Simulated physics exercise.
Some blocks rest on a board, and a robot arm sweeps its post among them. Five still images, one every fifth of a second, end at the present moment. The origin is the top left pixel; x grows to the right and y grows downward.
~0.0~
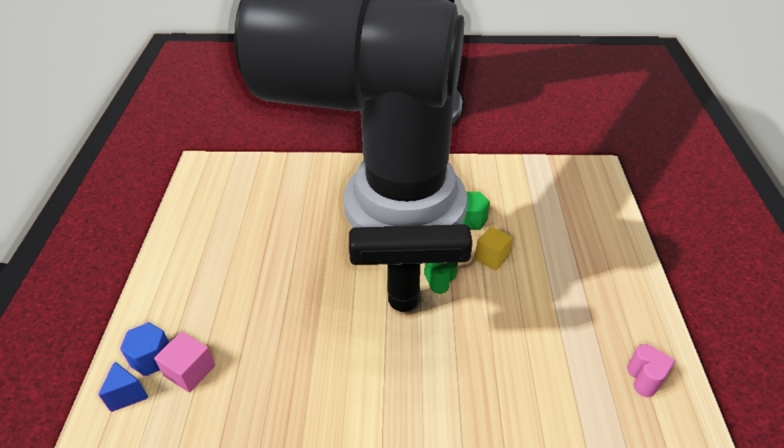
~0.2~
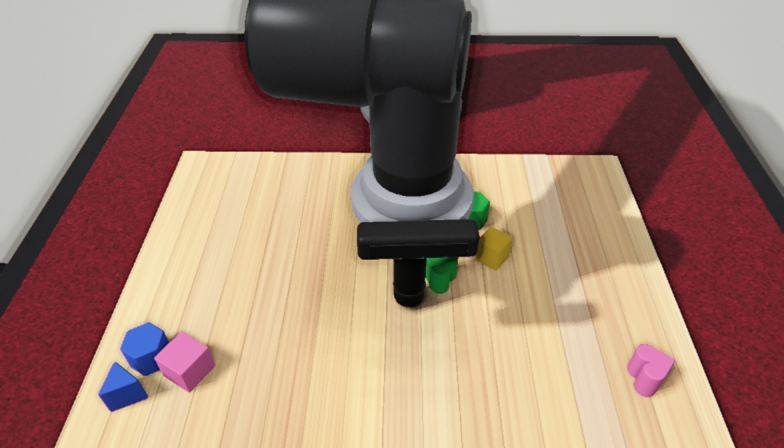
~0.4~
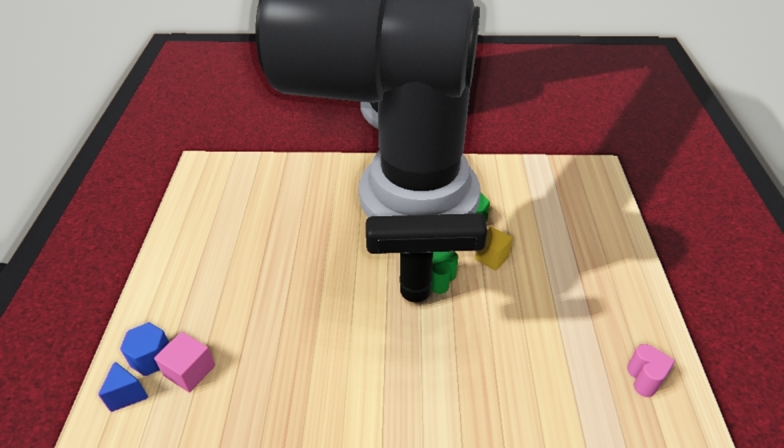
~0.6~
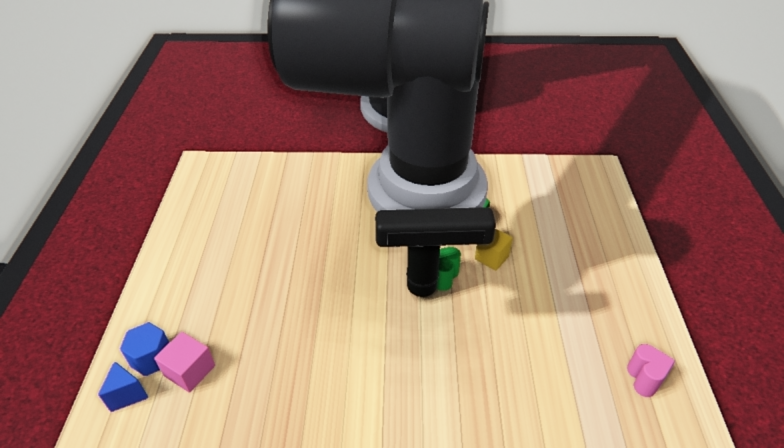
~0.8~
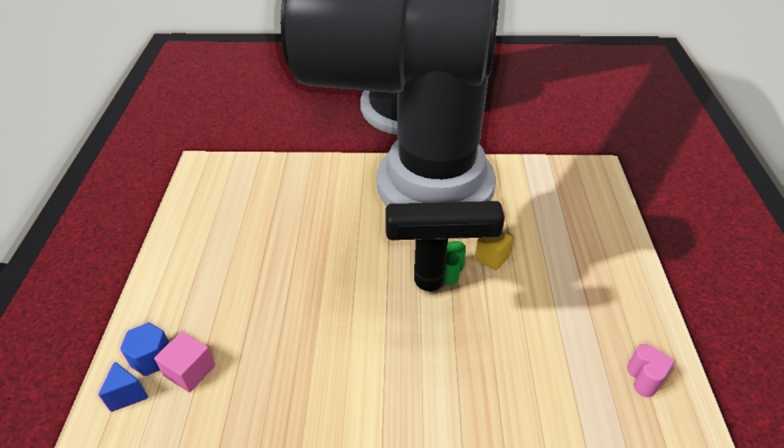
The clip opens on a robot arm holding its black post over a wooden board, beside green and yellow blocks, with blue and pink blocks toward the left and a pink one at right. The arm moves slightly right and away from the viewer, then nudges a green block a little toward the yellow one.
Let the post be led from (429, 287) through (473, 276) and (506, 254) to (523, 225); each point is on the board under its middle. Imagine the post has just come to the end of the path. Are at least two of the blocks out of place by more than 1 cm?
Yes, it checks out.
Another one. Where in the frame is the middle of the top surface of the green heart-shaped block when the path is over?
That would be at about pixel (471, 232).
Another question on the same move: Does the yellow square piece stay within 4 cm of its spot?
No, I don't think so.
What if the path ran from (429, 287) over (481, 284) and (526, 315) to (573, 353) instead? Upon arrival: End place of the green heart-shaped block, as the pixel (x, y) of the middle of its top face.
The middle of its upper face will lie at (467, 240).
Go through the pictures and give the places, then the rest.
In the first picture, lower end of the post at (403, 301), tops of blocks, green heart-shaped block partly hidden, green six-sided block at (474, 200), yellow square piece at (495, 238).
In the second picture, post at (409, 296), blocks as before.
In the third picture, post at (415, 291), blocks as before.
In the fourth picture, post at (422, 286), green heart-shaped block at (445, 257).
In the fifth picture, post at (429, 281), green heart-shaped block at (451, 251), green six-sided block hidden, yellow square piece at (495, 238).
What follows on the original path. One third of the way, post at (475, 269); green heart-shaped block at (470, 235), turned 75° anticlockwise; yellow square piece at (501, 233), turned 35° clockwise.
Two thirds of the way, post at (508, 247); green heart-shaped block at (471, 232), turned 95° anticlockwise; yellow square piece at (513, 213).
At the end, post at (524, 219); green heart-shaped block at (471, 232), turned 95° anticlockwise; green six-sided block not moved; yellow square piece at (512, 189), turned 75° anticlockwise.
